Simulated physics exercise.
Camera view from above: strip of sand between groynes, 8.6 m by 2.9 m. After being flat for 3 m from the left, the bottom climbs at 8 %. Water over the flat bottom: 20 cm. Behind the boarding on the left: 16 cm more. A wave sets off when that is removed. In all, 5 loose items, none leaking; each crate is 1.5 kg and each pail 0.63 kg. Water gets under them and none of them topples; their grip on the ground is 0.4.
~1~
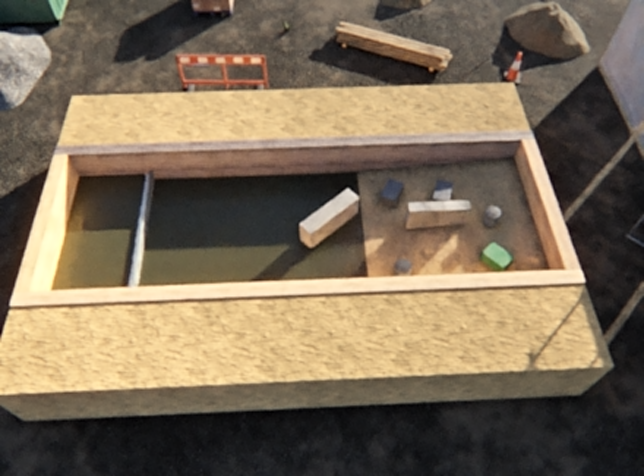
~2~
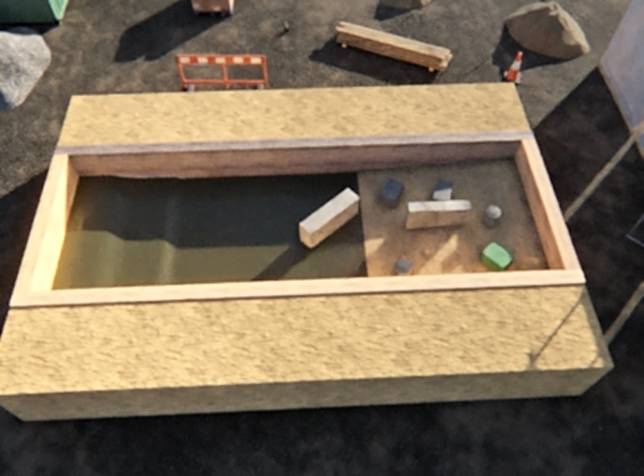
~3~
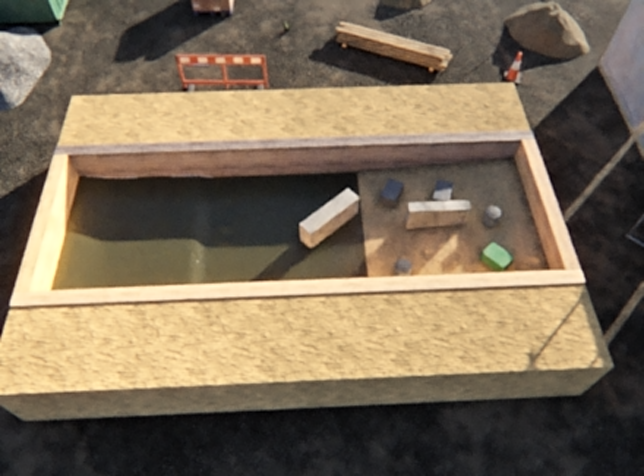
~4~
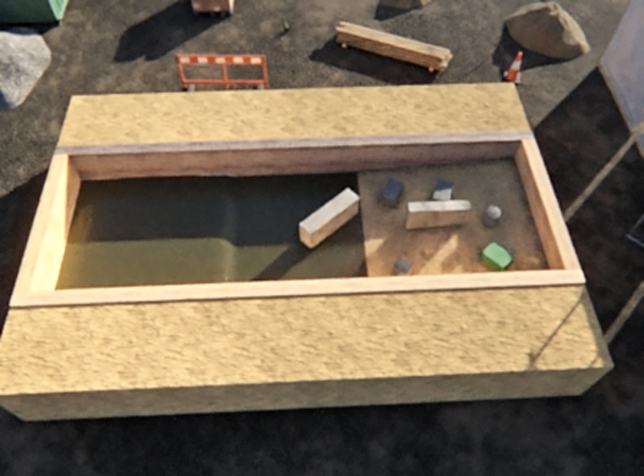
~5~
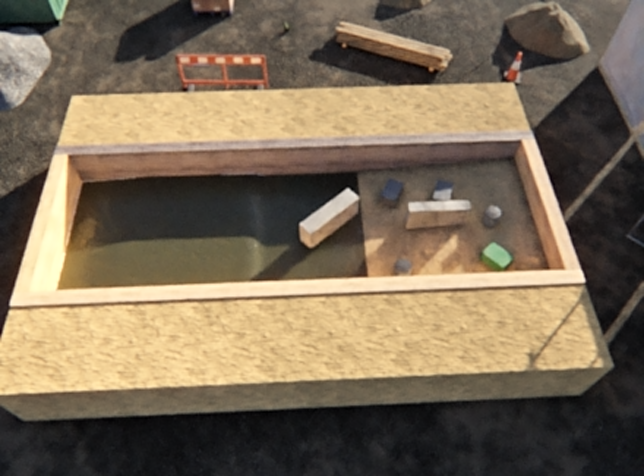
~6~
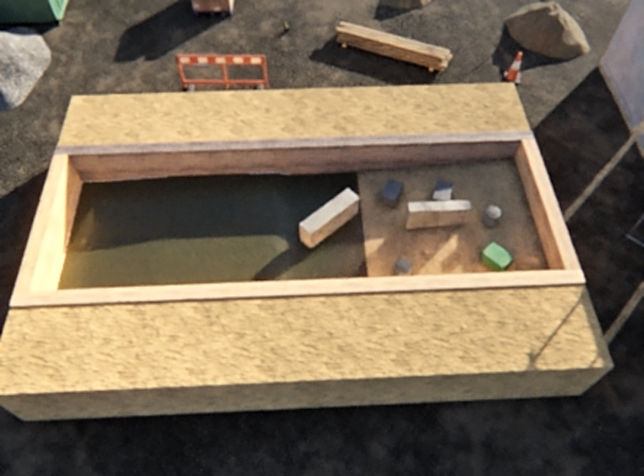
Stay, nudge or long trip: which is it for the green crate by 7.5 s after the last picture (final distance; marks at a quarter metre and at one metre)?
Oh, that one won't go anywhere.
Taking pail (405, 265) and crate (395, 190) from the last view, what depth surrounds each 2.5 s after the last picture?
Depth approx. 2 cm / 4 cm.
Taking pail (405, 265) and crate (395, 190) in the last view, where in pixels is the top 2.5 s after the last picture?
Near (455, 256) and (424, 199).
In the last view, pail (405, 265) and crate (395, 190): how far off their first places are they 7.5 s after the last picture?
They sit 140 cm and 120 cm away, in the order given.
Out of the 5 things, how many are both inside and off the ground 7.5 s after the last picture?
1 at that moment.
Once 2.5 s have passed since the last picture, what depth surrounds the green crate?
Close to 0 centimetres.
Then, 0.6 s after the last picture the green crate is near (499, 255), 0.0 m from its start, aground; 0 afloat.
Then, 2.5 s after the last picture the green crate is near (499, 255), 0.0 m from its start, aground; 1 afloat.
Then, 4.8 s after the last picture the green crate is near (499, 255), 0.0 m from its start, aground; 2 afloat.
Then, 7.5 s after the last picture the green crate is near (499, 255), 0.0 m from its start, aground; 1 afloat.
